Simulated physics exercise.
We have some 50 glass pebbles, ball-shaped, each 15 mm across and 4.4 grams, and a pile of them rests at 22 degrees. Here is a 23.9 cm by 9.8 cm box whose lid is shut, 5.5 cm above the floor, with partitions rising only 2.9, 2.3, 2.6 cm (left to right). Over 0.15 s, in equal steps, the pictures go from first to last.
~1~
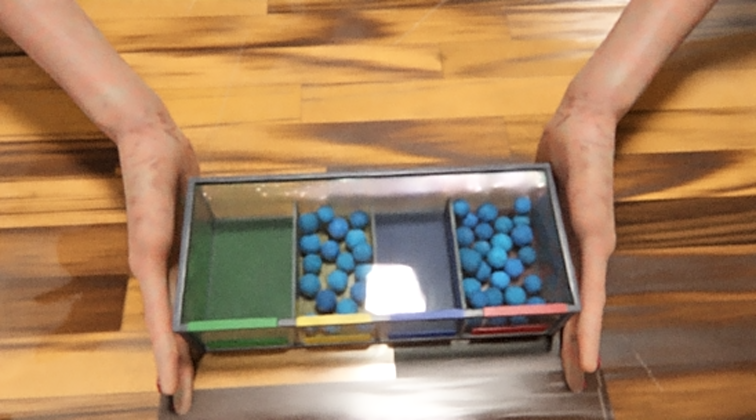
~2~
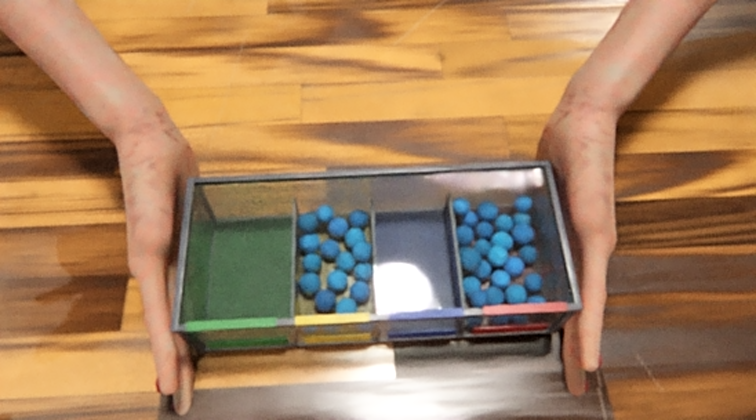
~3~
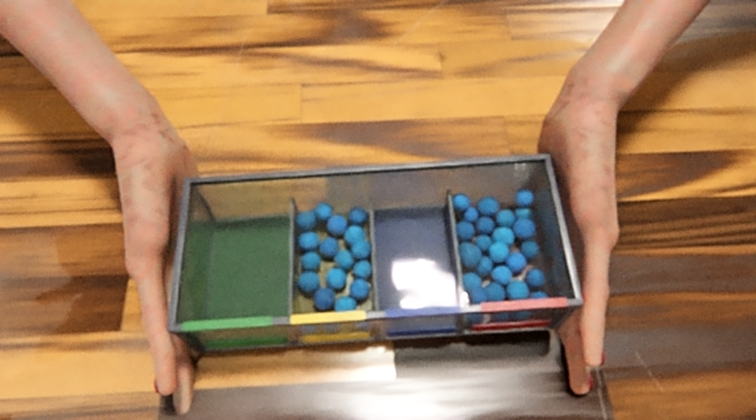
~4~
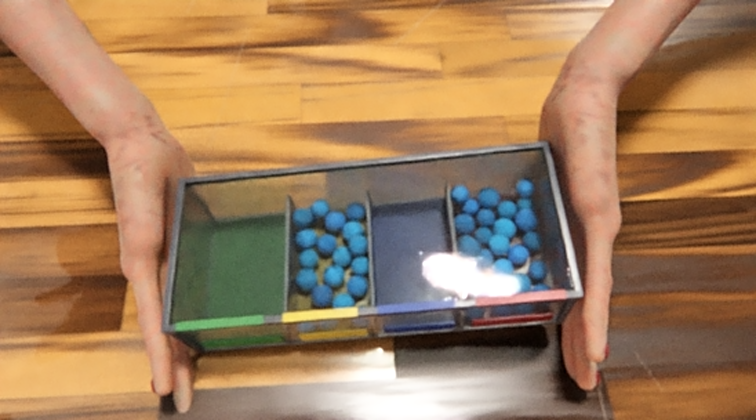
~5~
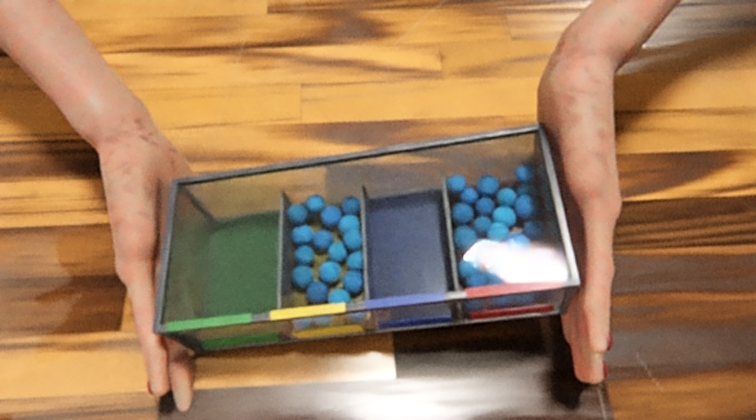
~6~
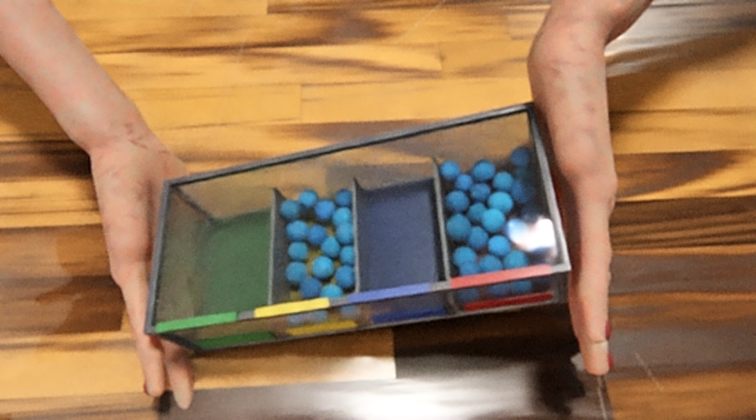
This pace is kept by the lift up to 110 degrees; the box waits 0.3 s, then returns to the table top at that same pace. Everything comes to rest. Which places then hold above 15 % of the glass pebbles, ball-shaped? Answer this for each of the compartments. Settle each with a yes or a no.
At the end, red: Fails to beat the threshold, blue: Fails to beat the threshold, green: Beats the threshold, yellow: Fails to beat the threshold.
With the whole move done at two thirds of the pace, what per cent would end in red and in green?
In per cent, red gets 0 and green gets 100.
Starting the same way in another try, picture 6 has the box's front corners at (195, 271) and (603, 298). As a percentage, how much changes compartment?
Estimate: Around 45 %.
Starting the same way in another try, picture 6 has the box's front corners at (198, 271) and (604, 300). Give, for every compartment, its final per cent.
Final per cent - red: 100; blue: 0; green: 0; yellow: 0.
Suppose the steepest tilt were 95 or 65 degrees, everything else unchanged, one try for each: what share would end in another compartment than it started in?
About 95 and about 25 per cent, in that order.
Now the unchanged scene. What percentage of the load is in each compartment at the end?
The red one gets 0, the blue one 0, the green one 100 and the yellow one 0.
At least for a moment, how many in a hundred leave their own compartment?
Estimate: Some 100 per cent.
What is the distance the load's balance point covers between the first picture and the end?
The balance point ends up some 13.0 centimetres from where it began.
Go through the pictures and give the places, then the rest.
The first picture shows box tilt 0 degrees, front corners at (180, 325) and (574, 306); red 55 %, yellow 45 %.
The second picture shows box tilt 1 degrees, front corners at (179, 326) and (574, 304).
The third picture shows box tilt 3 degrees, front corners at (175, 326) and (575, 300).
The fourth picture shows box tilt 6 degrees, front corners at (169, 326) and (574, 292), lowest corner left back.
The fifth picture shows box tilt 11 degrees, front corners at (161, 327) and (571, 280), lowest corner left back.
The sixth picture shows box tilt 17 degrees, front corners at (152, 328) and (562, 266), lowest corner left back; red 55 %, yellow 45 %.
Then, 0.71 s after the last picture, tilt 110 degrees; blue 5 %, green 50 %, yellow 45 %.
Then, 1.19 s after the last picture, tilt 62 degrees; green 100 %.
Then, 1.74 s after the last picture, tilt 0 degrees; green 100 %.
In the end, red 0 %, blue 0 %, green 100 %, yellow 0 %.
